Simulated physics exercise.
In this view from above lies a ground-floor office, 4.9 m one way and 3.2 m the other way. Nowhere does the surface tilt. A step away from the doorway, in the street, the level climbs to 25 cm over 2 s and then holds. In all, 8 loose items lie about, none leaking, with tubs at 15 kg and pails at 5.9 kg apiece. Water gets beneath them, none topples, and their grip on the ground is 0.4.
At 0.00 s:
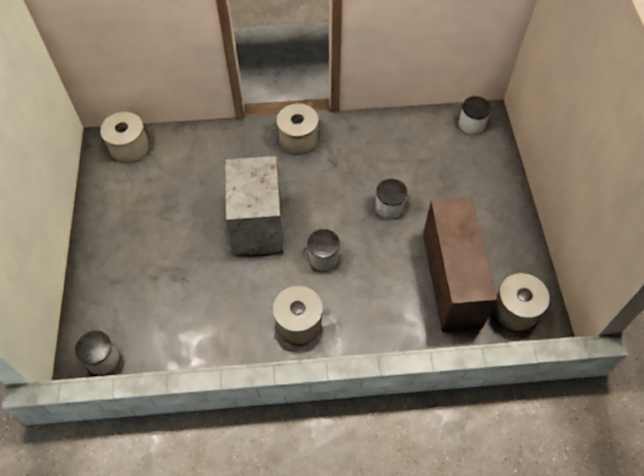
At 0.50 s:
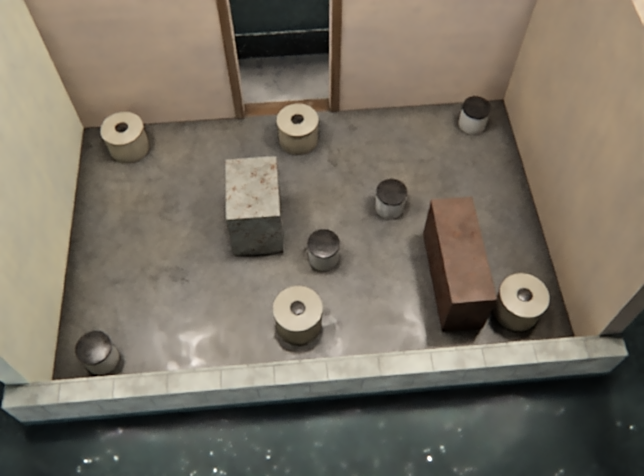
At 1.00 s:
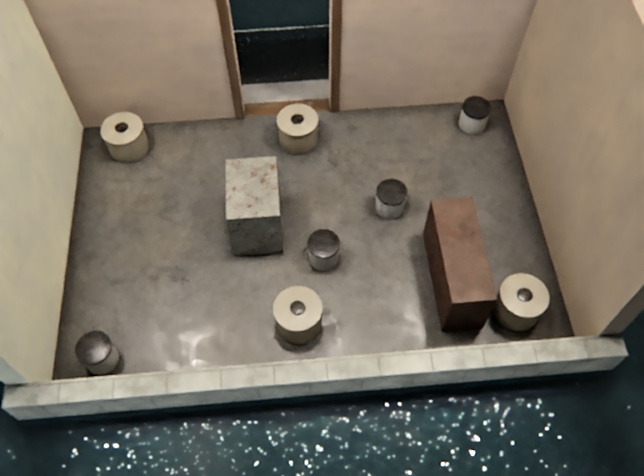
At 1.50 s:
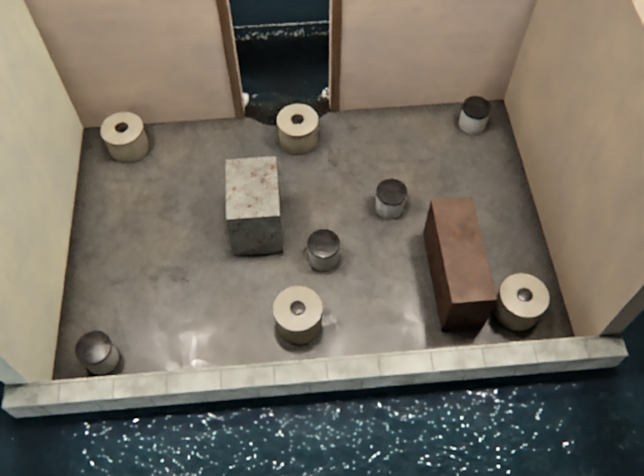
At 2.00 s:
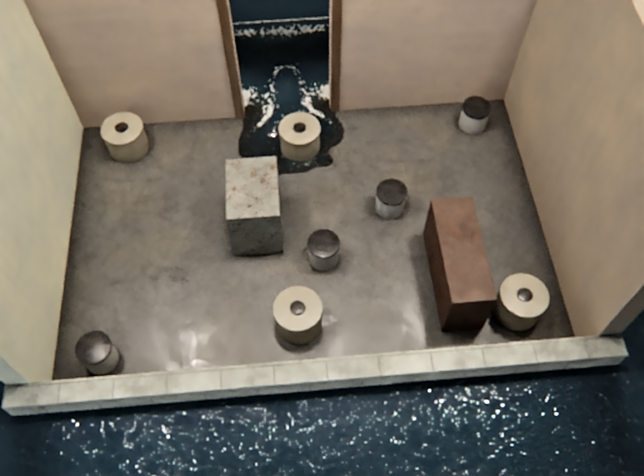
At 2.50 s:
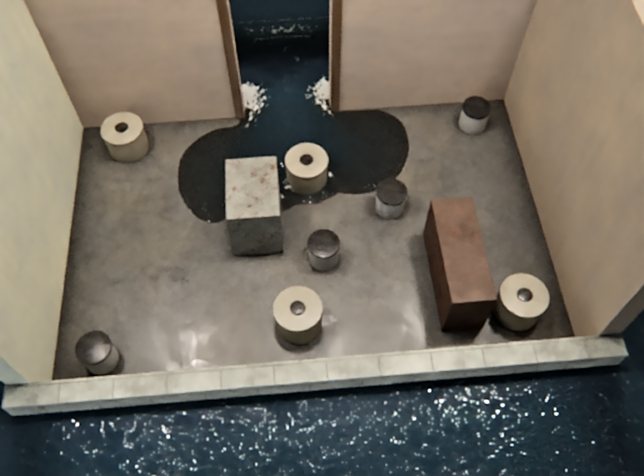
Dark water rises outside a walled ground-floor office seen from above by a still camera, then pours through the doorway at the back and spreads across the grey floor. Cream tubs and small dark-topped pails stand around a speckled grey block left of centre and a reddish-brown one at right. The tub nearest the doorway slides a short way forward, while everything else stays put.
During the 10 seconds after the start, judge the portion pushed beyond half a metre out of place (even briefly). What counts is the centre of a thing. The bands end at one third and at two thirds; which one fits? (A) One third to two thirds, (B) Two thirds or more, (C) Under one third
B, two thirds or more.
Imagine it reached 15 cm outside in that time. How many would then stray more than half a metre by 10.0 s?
Then it comes to 1.
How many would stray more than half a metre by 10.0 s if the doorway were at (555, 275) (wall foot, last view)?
Count: 3.
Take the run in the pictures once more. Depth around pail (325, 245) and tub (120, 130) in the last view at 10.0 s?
First about 12 cm, second about 9 cm.
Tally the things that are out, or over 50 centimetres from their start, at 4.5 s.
Result: 2.
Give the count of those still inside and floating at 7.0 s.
The number is 3.
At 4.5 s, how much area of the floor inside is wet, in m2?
I'd estimate close to 12 m2.
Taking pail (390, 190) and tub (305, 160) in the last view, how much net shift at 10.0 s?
The first is 150 cm from its start, the second 250 cm.
After 3.5 s 1 of 8 are over 50 cm from their spots; 0 afloat.
After 4.5 s 2 of 8 are over 50 cm from their spots; 0 afloat.
After 7.0 s 3 of 8 are over 50 cm from their spots; 3 afloat.
After 10.0 s 7 of 8 are over 50 cm from their spots, and 7 have been at some point; 7 afloat.
